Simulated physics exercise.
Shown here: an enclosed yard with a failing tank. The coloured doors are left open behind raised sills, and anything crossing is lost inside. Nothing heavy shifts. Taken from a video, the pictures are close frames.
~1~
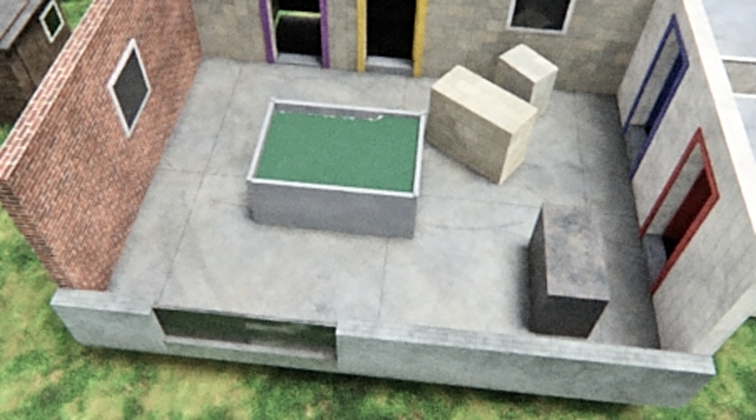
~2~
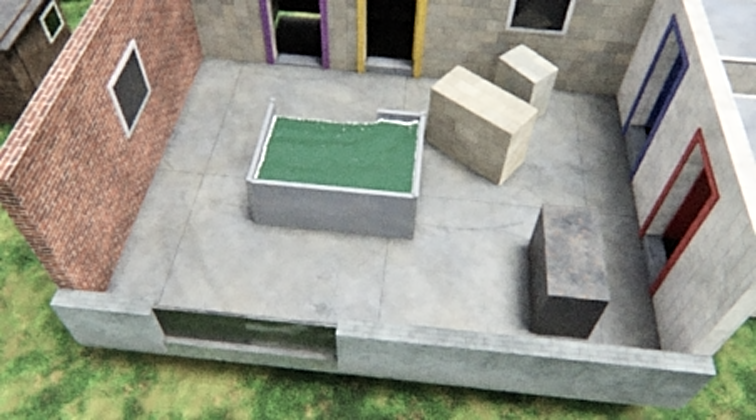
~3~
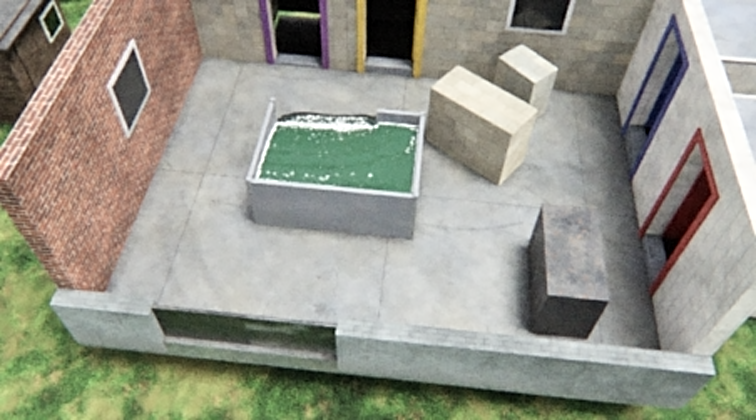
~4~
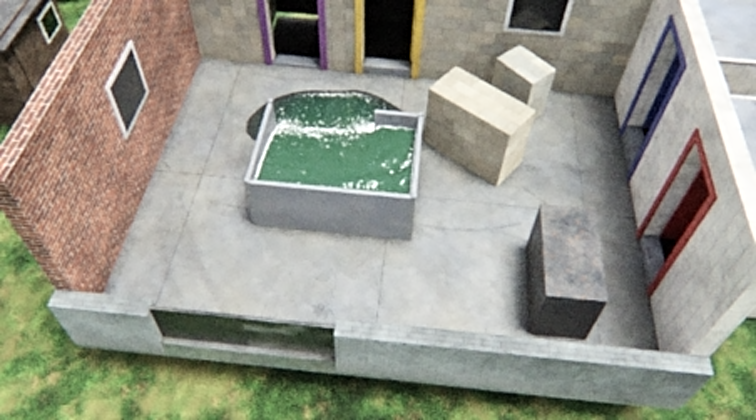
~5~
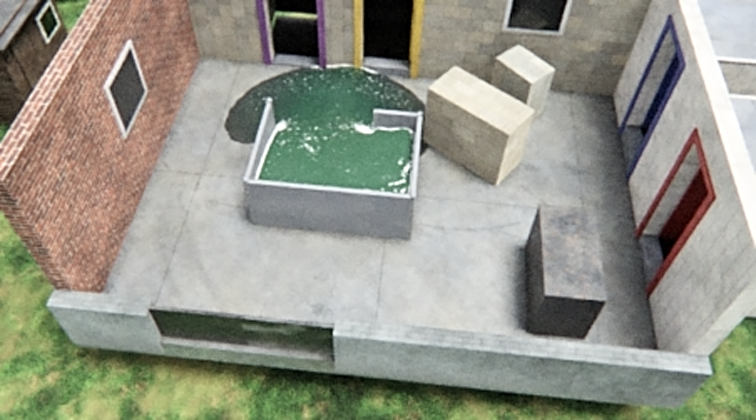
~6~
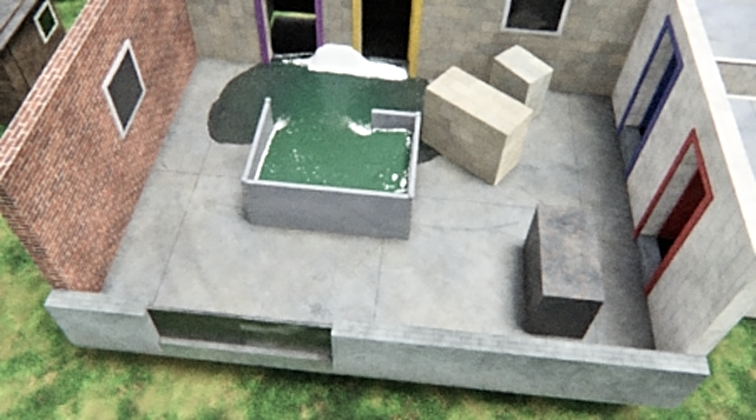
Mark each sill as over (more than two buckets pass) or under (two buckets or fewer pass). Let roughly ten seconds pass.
The red door is under, the yellow door is over, the purple door is over, the blue door is under.
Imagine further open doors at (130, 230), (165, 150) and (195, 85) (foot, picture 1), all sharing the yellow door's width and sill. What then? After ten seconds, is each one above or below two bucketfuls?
One after the other: Keeps below it, stays under, passes that mark.
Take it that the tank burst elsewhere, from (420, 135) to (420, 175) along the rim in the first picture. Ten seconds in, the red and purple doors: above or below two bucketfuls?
Put simply: The red one clears the cutoff; as for the purple one, it falls below the cutoff.
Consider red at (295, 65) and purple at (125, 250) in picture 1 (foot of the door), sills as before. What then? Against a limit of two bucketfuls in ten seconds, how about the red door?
Well, the red door tops it.
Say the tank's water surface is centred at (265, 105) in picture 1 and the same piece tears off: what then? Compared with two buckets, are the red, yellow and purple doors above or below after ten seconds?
Lab note - red door doesn't reach it, yellow door doesn't reach it, purple door crosses the line.
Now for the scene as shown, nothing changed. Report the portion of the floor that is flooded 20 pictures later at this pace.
Close to 55 %.
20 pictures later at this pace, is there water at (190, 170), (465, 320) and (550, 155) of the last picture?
In turn, the points end up soaked, high and dry and soaked.
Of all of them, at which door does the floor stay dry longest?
My answer: The red door.
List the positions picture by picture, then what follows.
In the first picture, the tank at (340, 149) is whole and still.
In the second picture, water pours out on the tank's far side and has run to a hidden place.
In the third picture, the front is at a hidden place, out from the gap on the tank's far side.
In the fourth picture, the front is at (380, 101), out from the gap on the tank's far side.
In the fifth picture, the front is at (379, 75), out from the gap on the tank's far side.
In the sixth picture, the front is at (420, 79), out from the gap on the tank's far side.
A moment on, water covers 25 % of the floor; the red door not reached, the yellow door far over two buckets in, the purple door far over two buckets in, the blue door not reached.
Next, water covers 30 % of the floor; the red door not reached, the yellow door far over two buckets in, the purple door far over two buckets in, the blue door not reached.
Then, water covers 55 % of the floor; the red door not reached, the yellow door far over two buckets in, the purple door far over two buckets in, the blue door wet at the sill, nothing in.
Later, water covers 80 % of the floor; the red door wet at the sill, nothing in, the yellow door far over two buckets in, the purple door far over two buckets in, the blue door wet at the sill, nothing in.
In the end, water covers 95 % of the floor; the red door wet at the sill, nothing in, the yellow door far over two buckets in, the purple door far over two buckets in, the blue door wet at the sill, nothing in.
